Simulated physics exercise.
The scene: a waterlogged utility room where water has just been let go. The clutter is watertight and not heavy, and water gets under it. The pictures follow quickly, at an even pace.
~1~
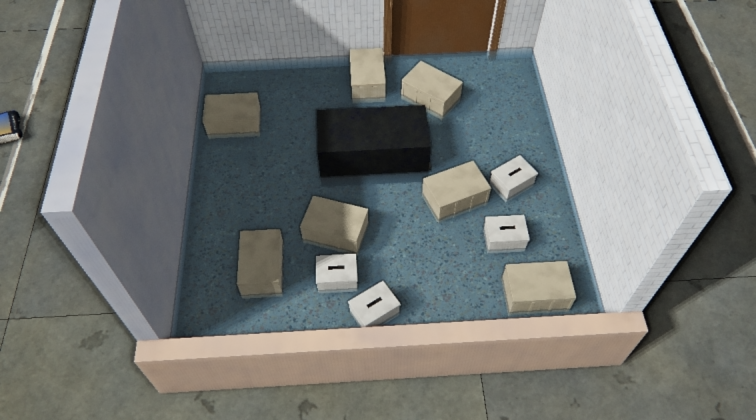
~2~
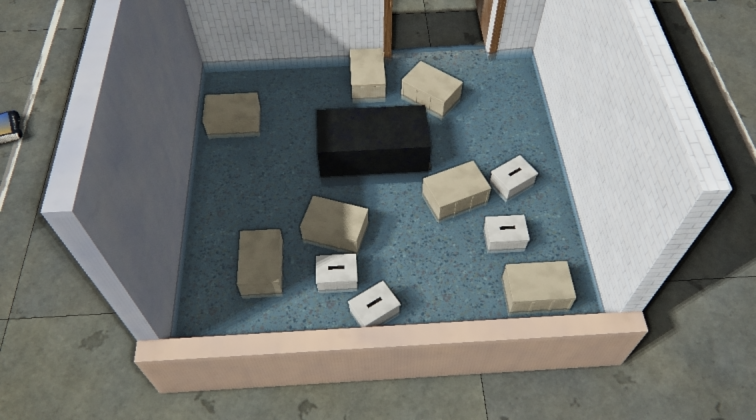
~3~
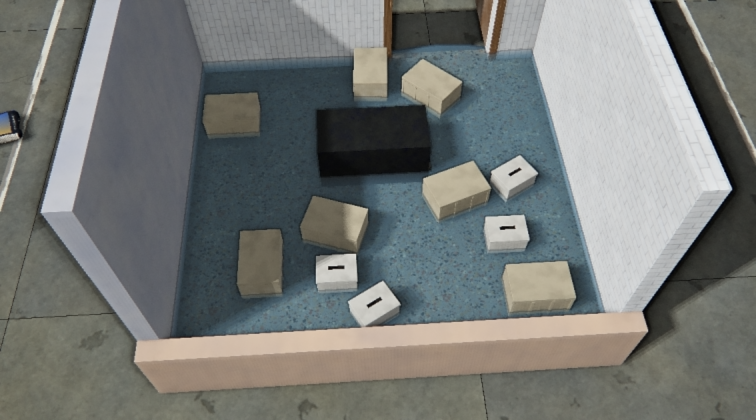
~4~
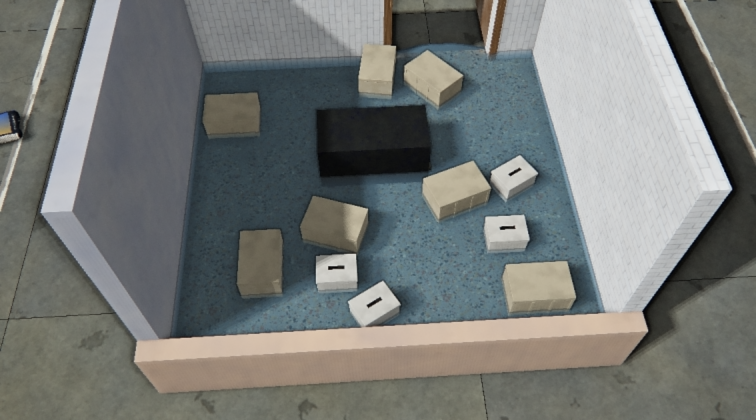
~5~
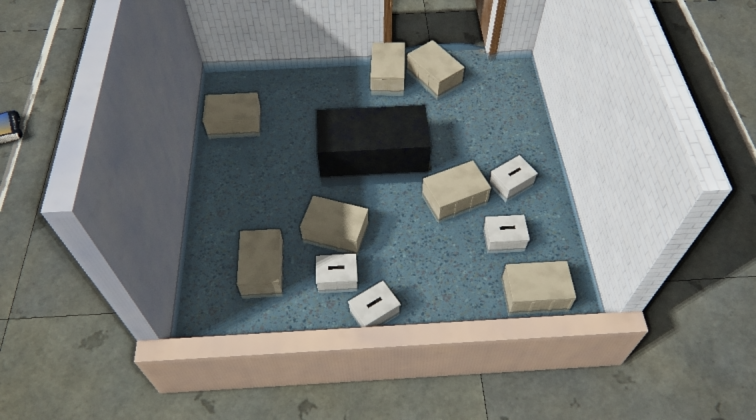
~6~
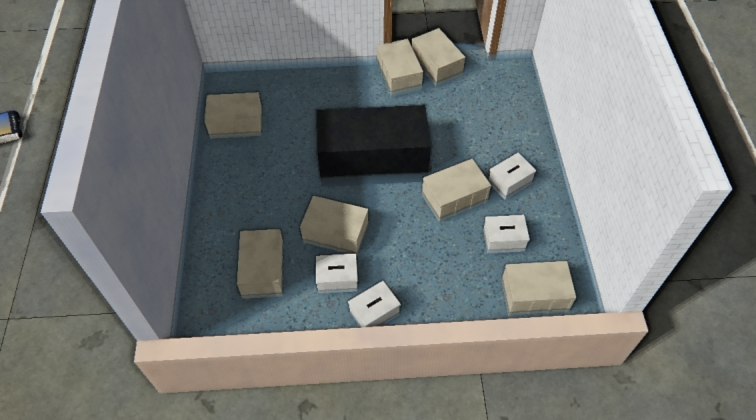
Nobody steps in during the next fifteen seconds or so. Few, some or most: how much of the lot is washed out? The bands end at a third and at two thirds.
Share: From one to two thirds.
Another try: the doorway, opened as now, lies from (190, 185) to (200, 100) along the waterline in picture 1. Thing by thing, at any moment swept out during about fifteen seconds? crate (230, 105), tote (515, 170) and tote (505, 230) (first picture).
As listed: Yes, stays, no.
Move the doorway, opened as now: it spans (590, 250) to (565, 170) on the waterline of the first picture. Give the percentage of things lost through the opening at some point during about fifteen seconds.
About 50 per cent.
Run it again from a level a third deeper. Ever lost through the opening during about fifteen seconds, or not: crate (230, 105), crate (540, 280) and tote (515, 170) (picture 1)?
One after the other: Washed out, inside, through.
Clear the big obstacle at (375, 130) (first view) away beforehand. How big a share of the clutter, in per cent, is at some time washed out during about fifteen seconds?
Roughly 40 per cent.
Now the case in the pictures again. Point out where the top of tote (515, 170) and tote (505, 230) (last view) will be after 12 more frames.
Close to (503, 73) and (521, 159).
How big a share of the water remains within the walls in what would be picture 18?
Near 74 in a hundred.
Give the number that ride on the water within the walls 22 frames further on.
That makes 7.
A moment on, 2 of 11 are out; 9 afloat.
Next, 2 of 11 are out; 9 afloat.
Later, 4 of 11 are out; 7 afloat.
In the end, 6 of 11 are out; 5 afloat.
